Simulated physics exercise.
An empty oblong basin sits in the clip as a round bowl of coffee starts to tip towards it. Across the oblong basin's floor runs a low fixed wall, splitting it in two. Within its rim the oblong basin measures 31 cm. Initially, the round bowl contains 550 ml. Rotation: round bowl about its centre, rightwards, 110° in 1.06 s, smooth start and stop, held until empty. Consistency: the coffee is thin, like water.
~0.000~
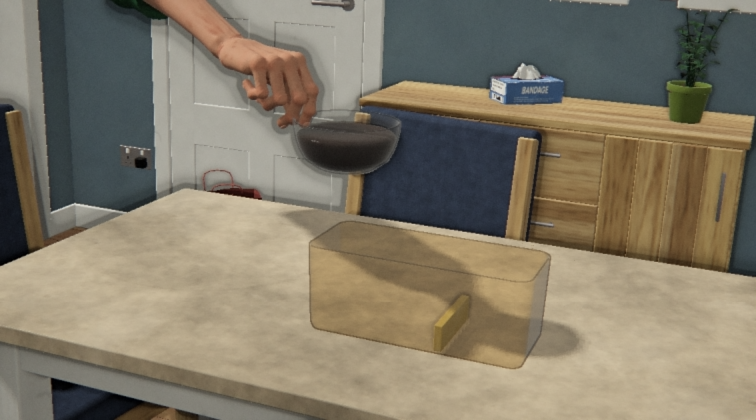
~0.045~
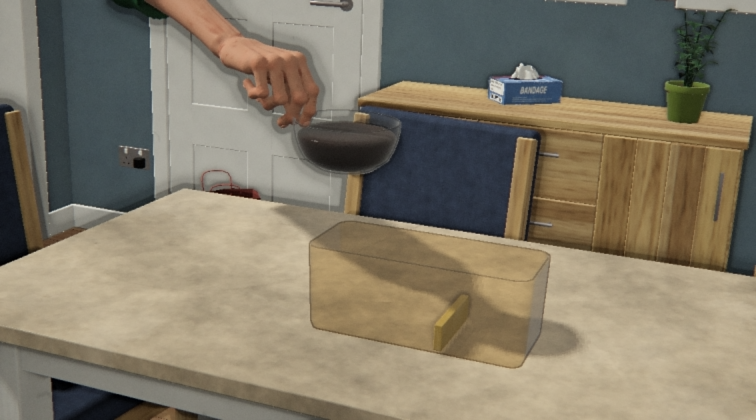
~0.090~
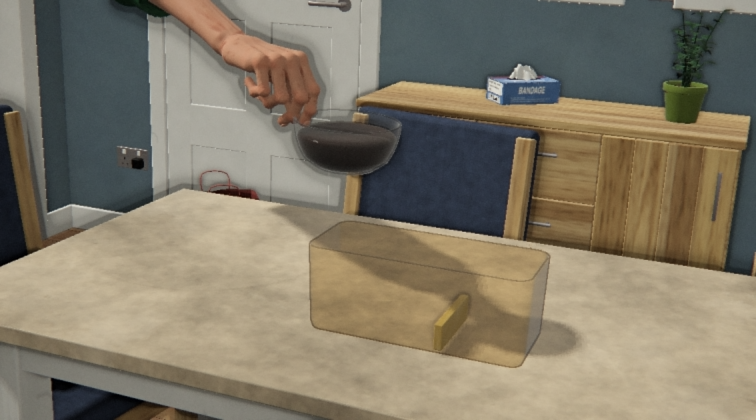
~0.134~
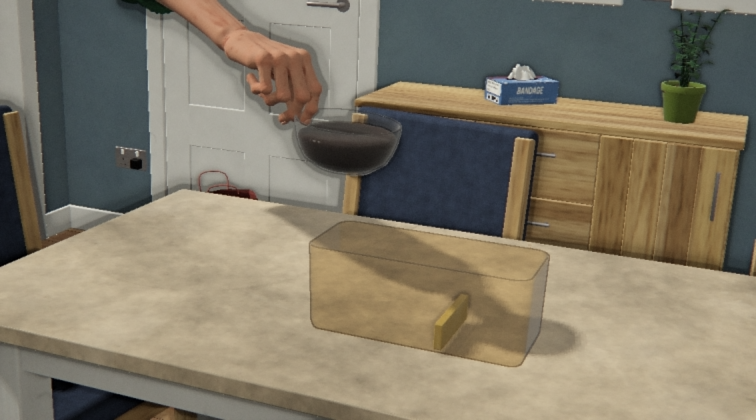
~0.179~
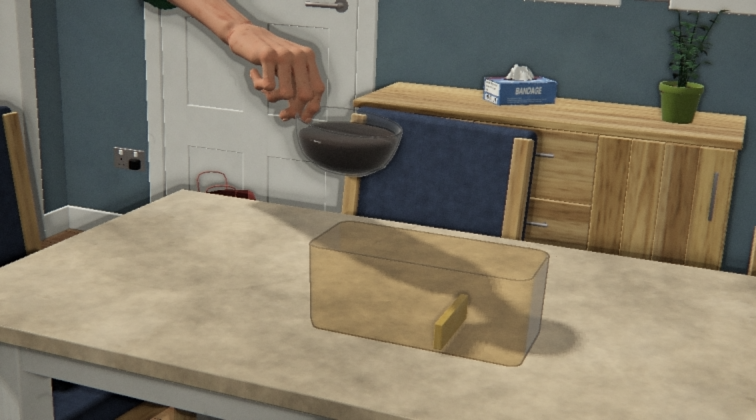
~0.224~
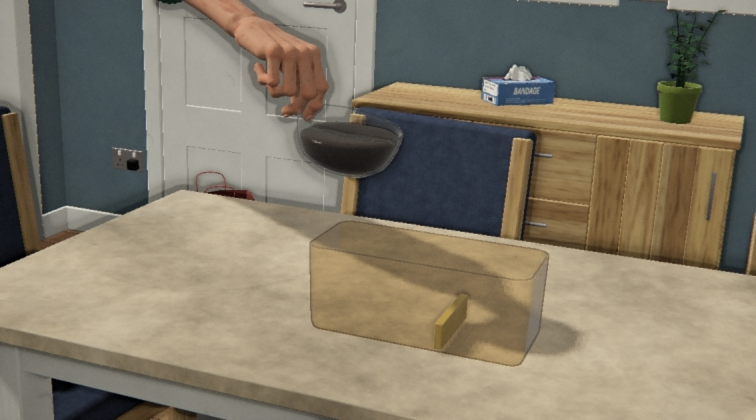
A round glass bowl of dark coffee, held by a hand at its left edge, hangs still above a table at first. It then tilts slightly and smoothly, while the empty see-through oblong basin with a short yellow wall inside stays put below, the coffee remaining in the bowl.
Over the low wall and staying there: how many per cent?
7 out of 100.
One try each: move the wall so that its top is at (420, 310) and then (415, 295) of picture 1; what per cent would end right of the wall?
The first try gives 60 percent and the second 70 percent.
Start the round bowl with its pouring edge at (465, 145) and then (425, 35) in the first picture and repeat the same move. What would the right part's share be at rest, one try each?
Result: 85 per cent, then 65 per cent.
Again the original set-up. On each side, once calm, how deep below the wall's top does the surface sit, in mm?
Left about 16 mm, right about 34 mm.
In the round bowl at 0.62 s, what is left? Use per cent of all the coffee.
About 42 per cent.
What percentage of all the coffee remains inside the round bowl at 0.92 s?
1 per cent or thereabouts.
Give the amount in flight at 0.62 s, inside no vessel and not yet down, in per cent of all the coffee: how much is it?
38 %.
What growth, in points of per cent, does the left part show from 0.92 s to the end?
Close to 3% of the whole.
After 0.62 s the tilt is 70° and 42 per cent is still to pour, 19 is left of the wall and 0 right of it.
After 0.92 s the tilt is 105° and 1 per cent is still to pour, 89 is left of the wall and 4 right of it.
After 1.23 s the tilt is 110° and 0 per cent is still to pour, 93 is left of the wall and 7 right of it.
After 1.56 s the tilt is 110° and 0 per cent is still to pour, 92 is left of the wall and 7 right of it.
In the end 92 per cent lies left of the wall, 7 right of it and 1 outside.
